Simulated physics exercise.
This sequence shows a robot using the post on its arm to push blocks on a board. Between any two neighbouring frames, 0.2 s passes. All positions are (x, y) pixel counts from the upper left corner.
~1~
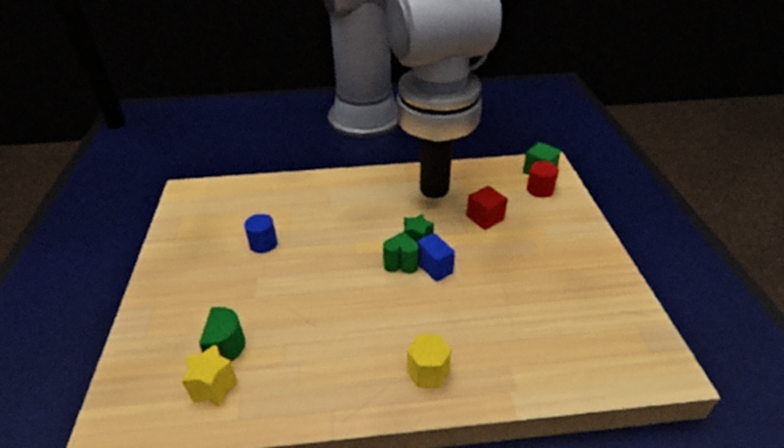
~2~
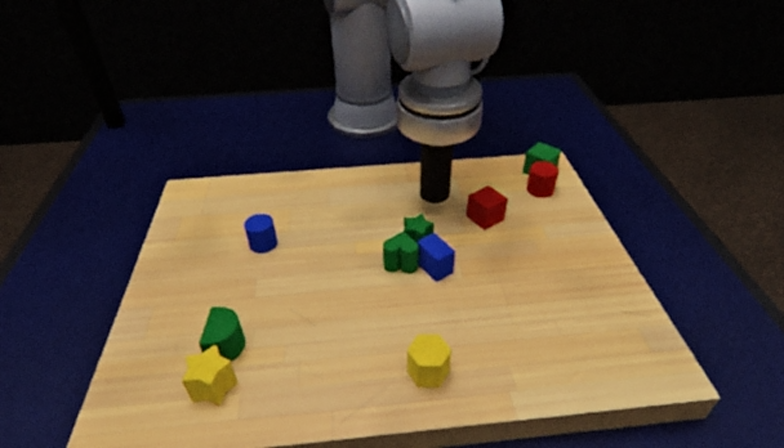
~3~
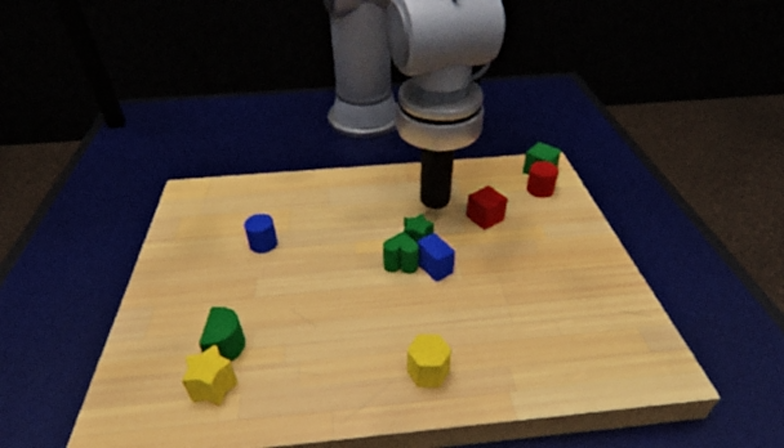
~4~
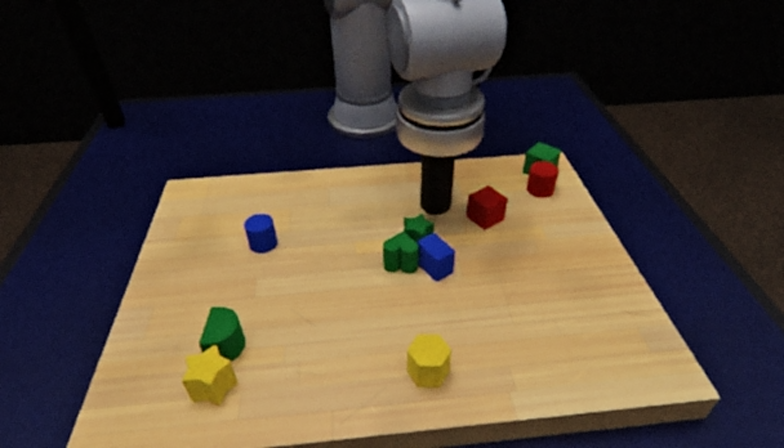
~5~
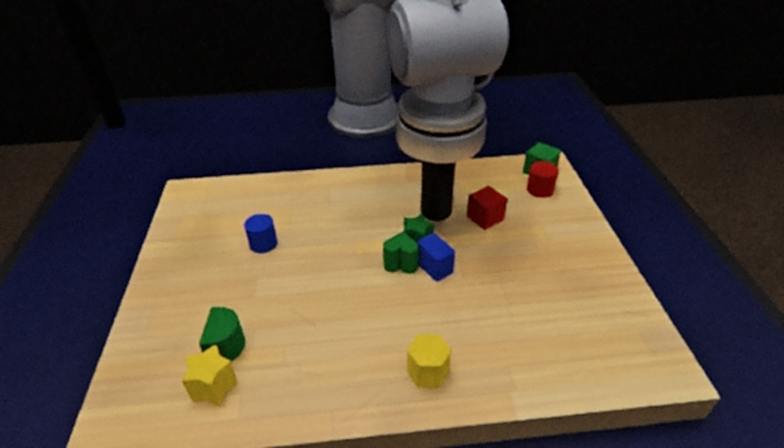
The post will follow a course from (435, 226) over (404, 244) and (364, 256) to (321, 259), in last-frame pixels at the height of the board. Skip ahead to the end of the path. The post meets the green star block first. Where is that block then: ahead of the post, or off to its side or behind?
I'd say it has come free.
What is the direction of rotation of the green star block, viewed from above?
From above, counter-clockwise.
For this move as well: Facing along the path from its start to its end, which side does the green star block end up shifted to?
The answer is left.
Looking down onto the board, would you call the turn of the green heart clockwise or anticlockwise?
Viewed from overhead, the green heart winds up turned anticlockwise.
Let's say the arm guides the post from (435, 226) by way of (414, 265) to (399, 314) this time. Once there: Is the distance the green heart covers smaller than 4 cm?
In short: No.
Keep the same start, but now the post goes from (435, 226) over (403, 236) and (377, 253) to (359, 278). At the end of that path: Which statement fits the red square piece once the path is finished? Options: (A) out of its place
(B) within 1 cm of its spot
The one that fits is B, within 1 cm of its spot.
On the path given first. One third of the way, post at (403, 230); green heart at (388, 258), turned 55° anticlockwise; green star block at (388, 239), turned 20° anticlockwise.
Two thirds of the way, post at (362, 242); green heart at (379, 271), turned 90° anticlockwise; green star block at (362, 254), turned 60° anticlockwise.
At the end, post at (319, 246); green heart at (379, 271), turned 90° anticlockwise; green star block at (358, 255), turned 75° anticlockwise; blue oblong in place.
